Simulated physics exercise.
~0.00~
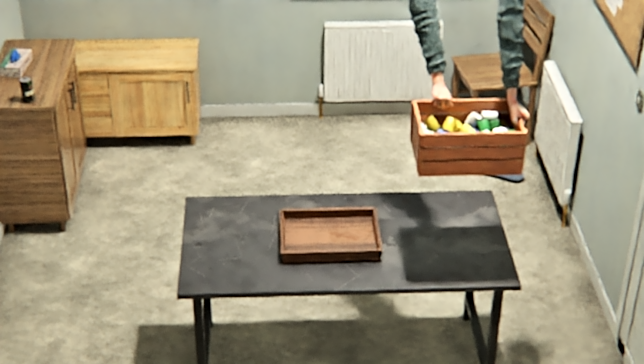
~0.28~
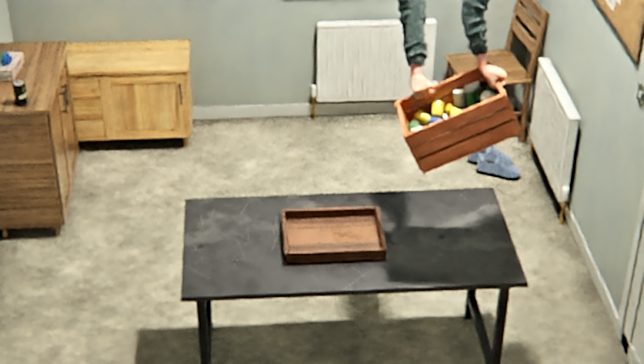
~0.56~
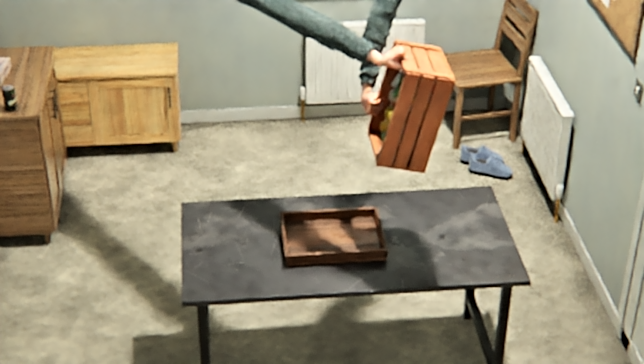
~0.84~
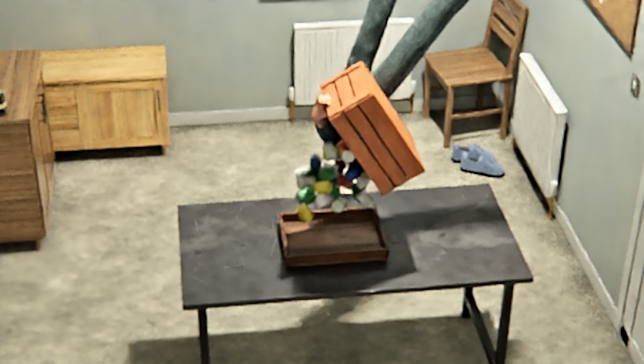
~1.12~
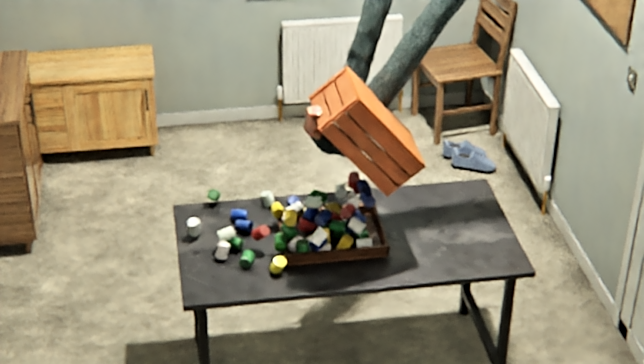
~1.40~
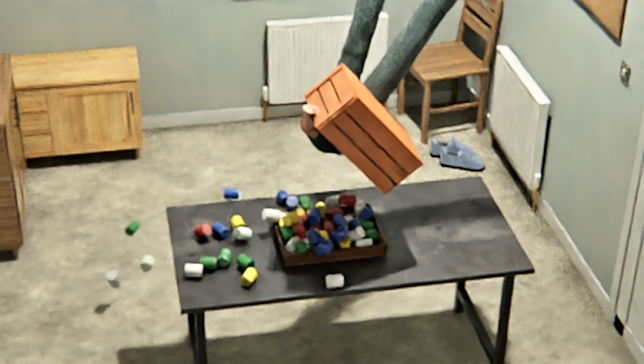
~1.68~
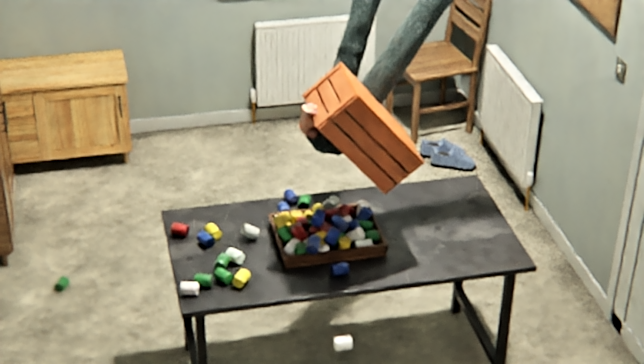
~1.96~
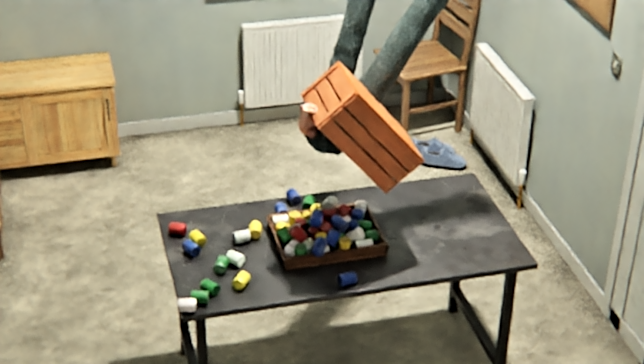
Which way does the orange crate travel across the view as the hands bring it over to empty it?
It moves to the left, ending up tipped above the tray on the table.
